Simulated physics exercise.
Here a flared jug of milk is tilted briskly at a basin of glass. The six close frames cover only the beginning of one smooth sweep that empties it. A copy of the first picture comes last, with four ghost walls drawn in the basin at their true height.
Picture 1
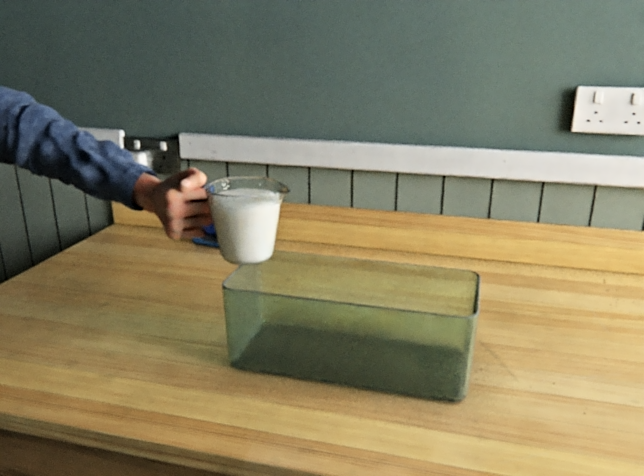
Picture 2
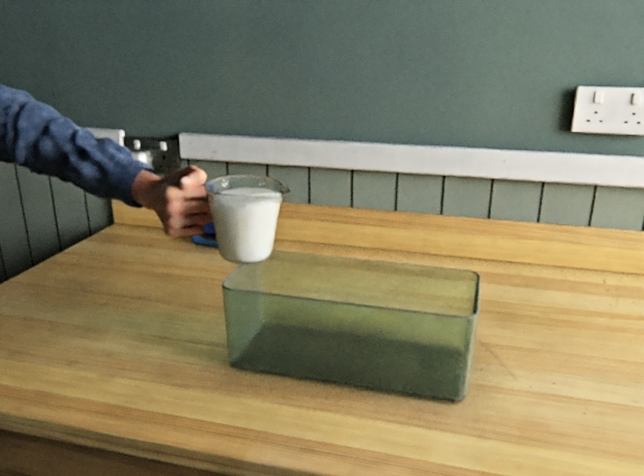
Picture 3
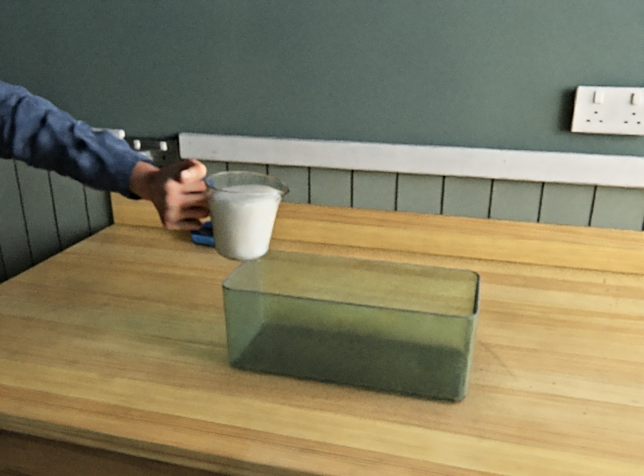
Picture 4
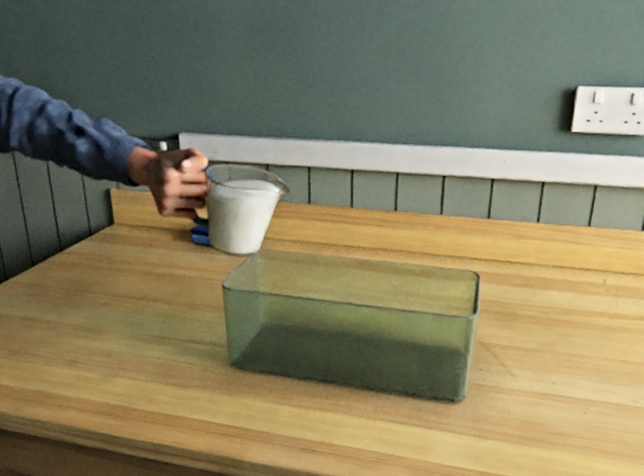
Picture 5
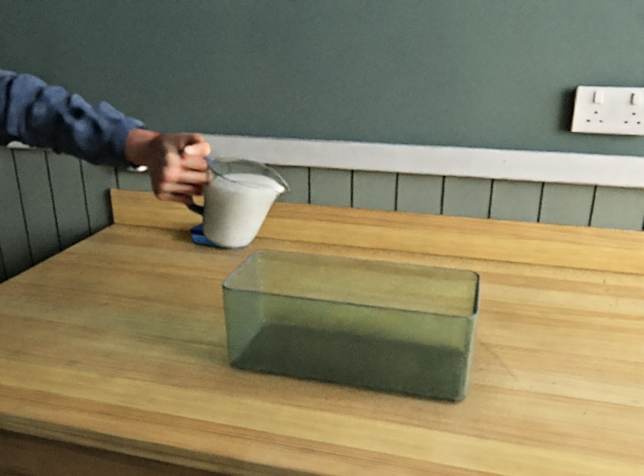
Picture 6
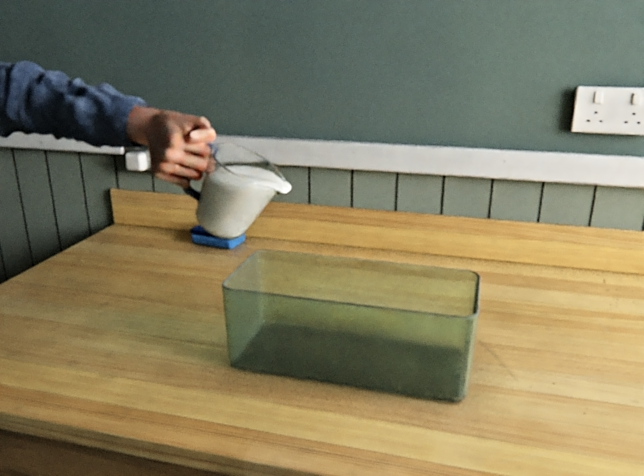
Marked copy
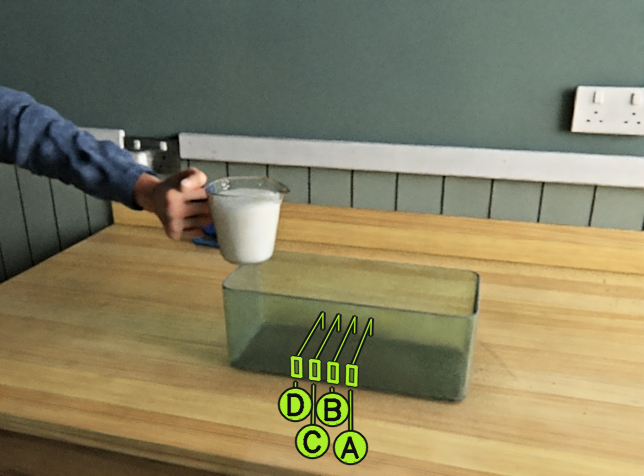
On a wooden table against a green wall, a hand holds a clear jug of milk upright near a rectangular glass basin, then tilts it to the right until the milk reaches the lip, revealing a blue object behind.
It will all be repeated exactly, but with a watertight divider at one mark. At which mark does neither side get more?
The best slot is A.
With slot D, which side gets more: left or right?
The right side.
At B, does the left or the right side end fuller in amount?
The right side.
On the marked copy, A at (350, 391); B at (331, 388); C at (313, 385); D at (295, 382).
If A is chosen, about 48 % ends left of the wall and 50 % right of it.
If B is chosen, about 17 % ends left of the wall and 82 % right of it.
If C is chosen, about 8 % ends left of the wall and 90 % right of it.
If D is chosen, about 8 % ends left of the wall and 90 % right of it.
